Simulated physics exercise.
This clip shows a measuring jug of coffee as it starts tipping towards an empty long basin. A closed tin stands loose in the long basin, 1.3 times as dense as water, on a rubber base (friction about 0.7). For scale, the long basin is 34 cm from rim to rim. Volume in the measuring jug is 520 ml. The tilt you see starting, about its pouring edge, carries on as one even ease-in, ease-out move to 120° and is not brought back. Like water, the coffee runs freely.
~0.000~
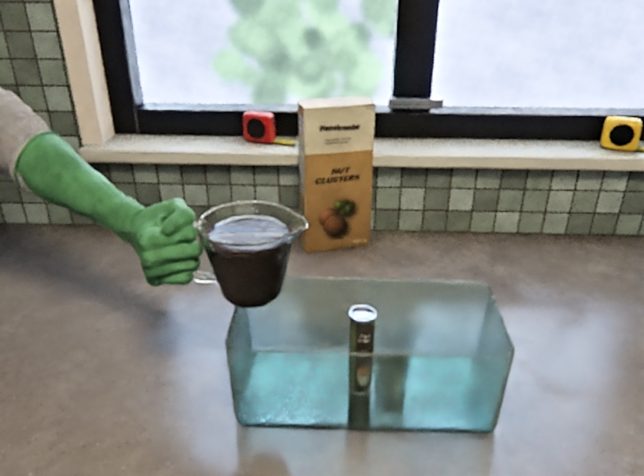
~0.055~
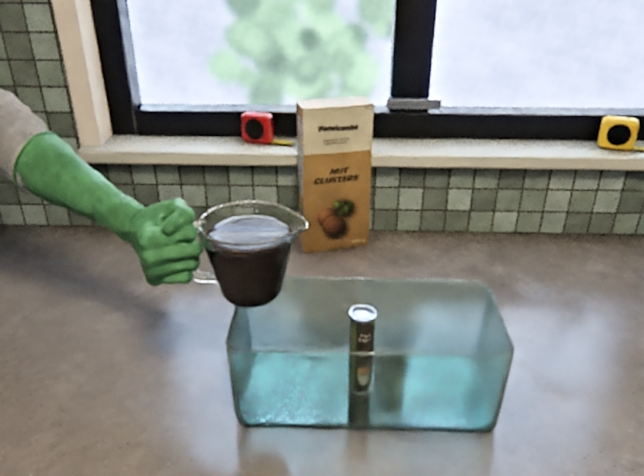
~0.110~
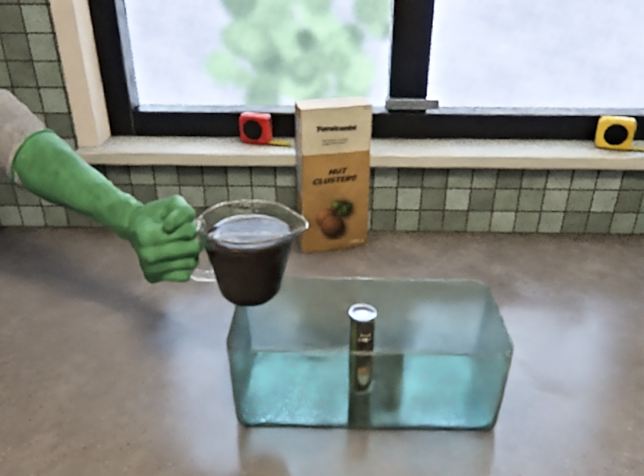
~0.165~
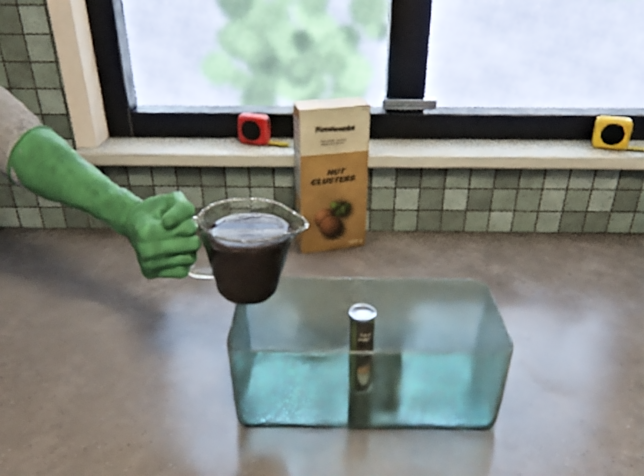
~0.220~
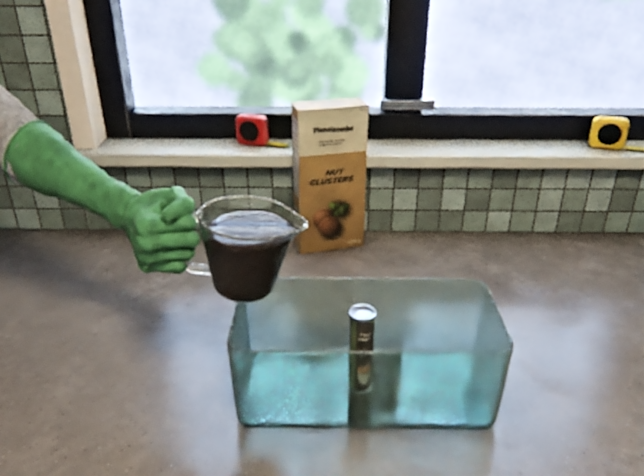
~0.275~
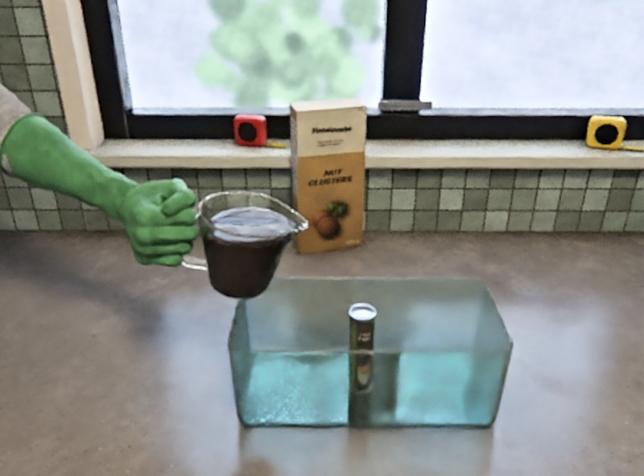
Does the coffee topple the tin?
It will make it through.
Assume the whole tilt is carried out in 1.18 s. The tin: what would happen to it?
Result: Tin upright.
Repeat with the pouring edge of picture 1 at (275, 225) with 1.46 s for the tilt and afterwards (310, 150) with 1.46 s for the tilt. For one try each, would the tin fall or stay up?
Run one: It tumbles. Run two: It does not tip.
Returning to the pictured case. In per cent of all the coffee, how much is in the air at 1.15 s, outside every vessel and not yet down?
About 16 per cent.
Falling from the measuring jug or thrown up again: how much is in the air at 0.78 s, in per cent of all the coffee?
Close to 24 per cent, I'd say.
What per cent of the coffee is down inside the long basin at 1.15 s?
78 %, more or less.
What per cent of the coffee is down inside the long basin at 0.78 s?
I'd estimate some 10 percent of the liquid.
Then, 0.78 s in, the tilt is 66° and 65 per cent is still to pour; the tin stands where it began.
Then, 1.15 s in, the tilt is 107° and 5 per cent is still to pour; the tin stands where it began.
Then, 1.54 s in, the tilt is 120° and 0 per cent is still to pour; the tin stands where it began.
Then, 1.96 s in, the tilt is 120° and 0 per cent is still to pour; the tin stands where it began.
Finally, the tin stands where it began.
